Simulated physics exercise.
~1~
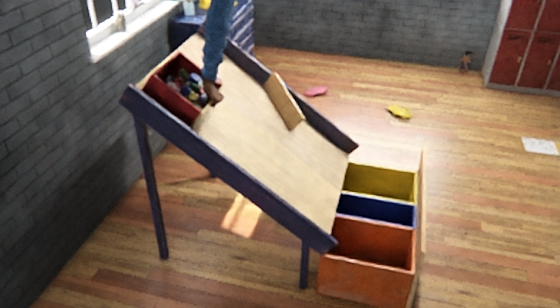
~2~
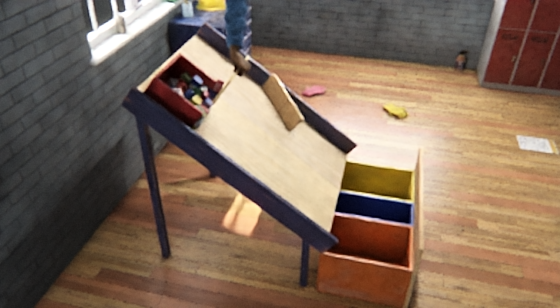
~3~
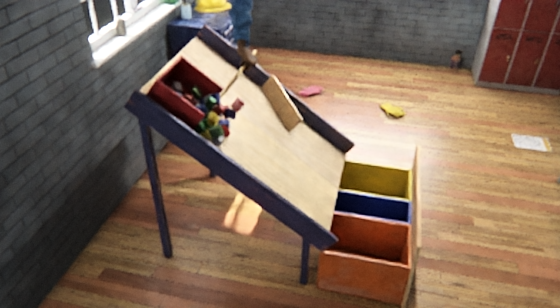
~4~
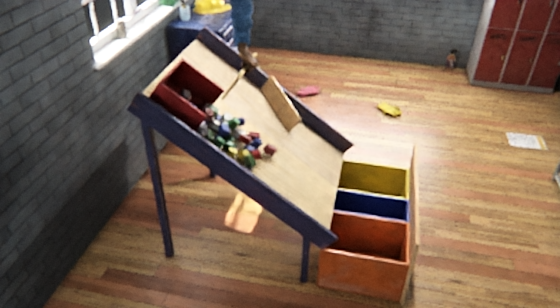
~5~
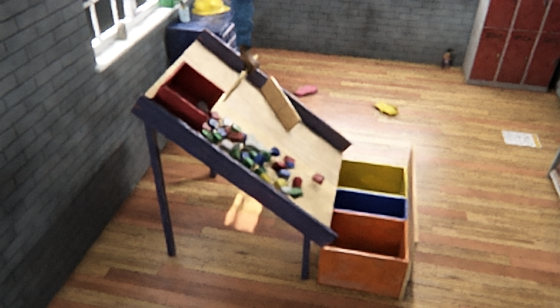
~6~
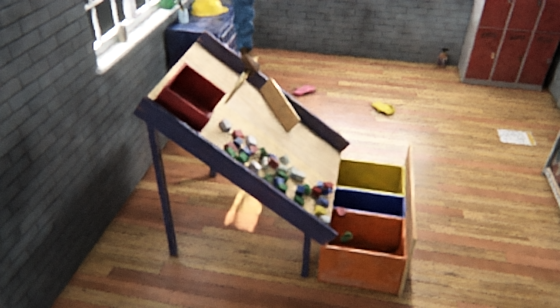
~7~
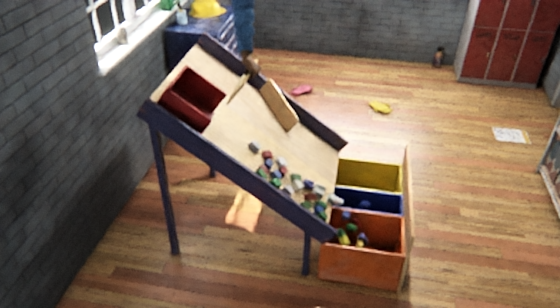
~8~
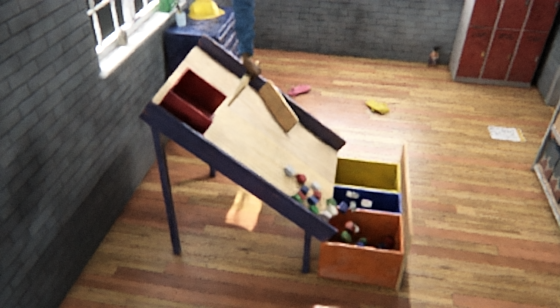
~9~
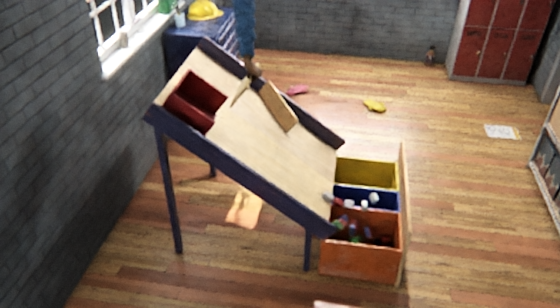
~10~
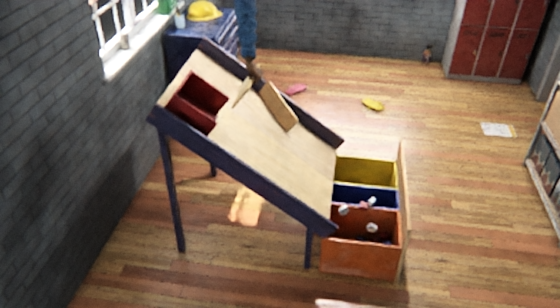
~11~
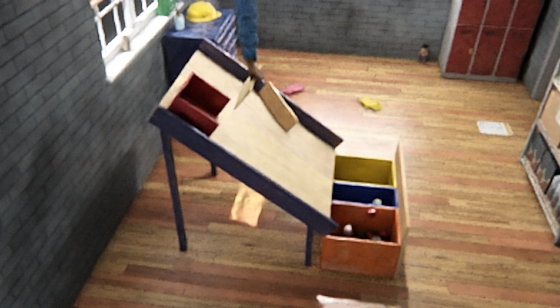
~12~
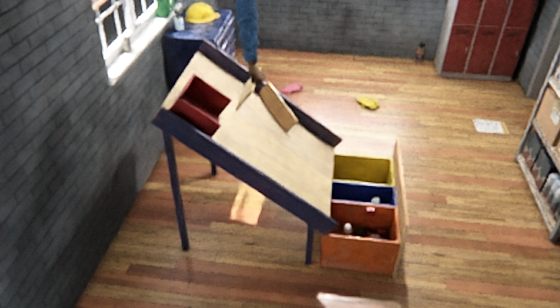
Colorful toy bricks slide down an angled board and drop mostly into the orange bin.
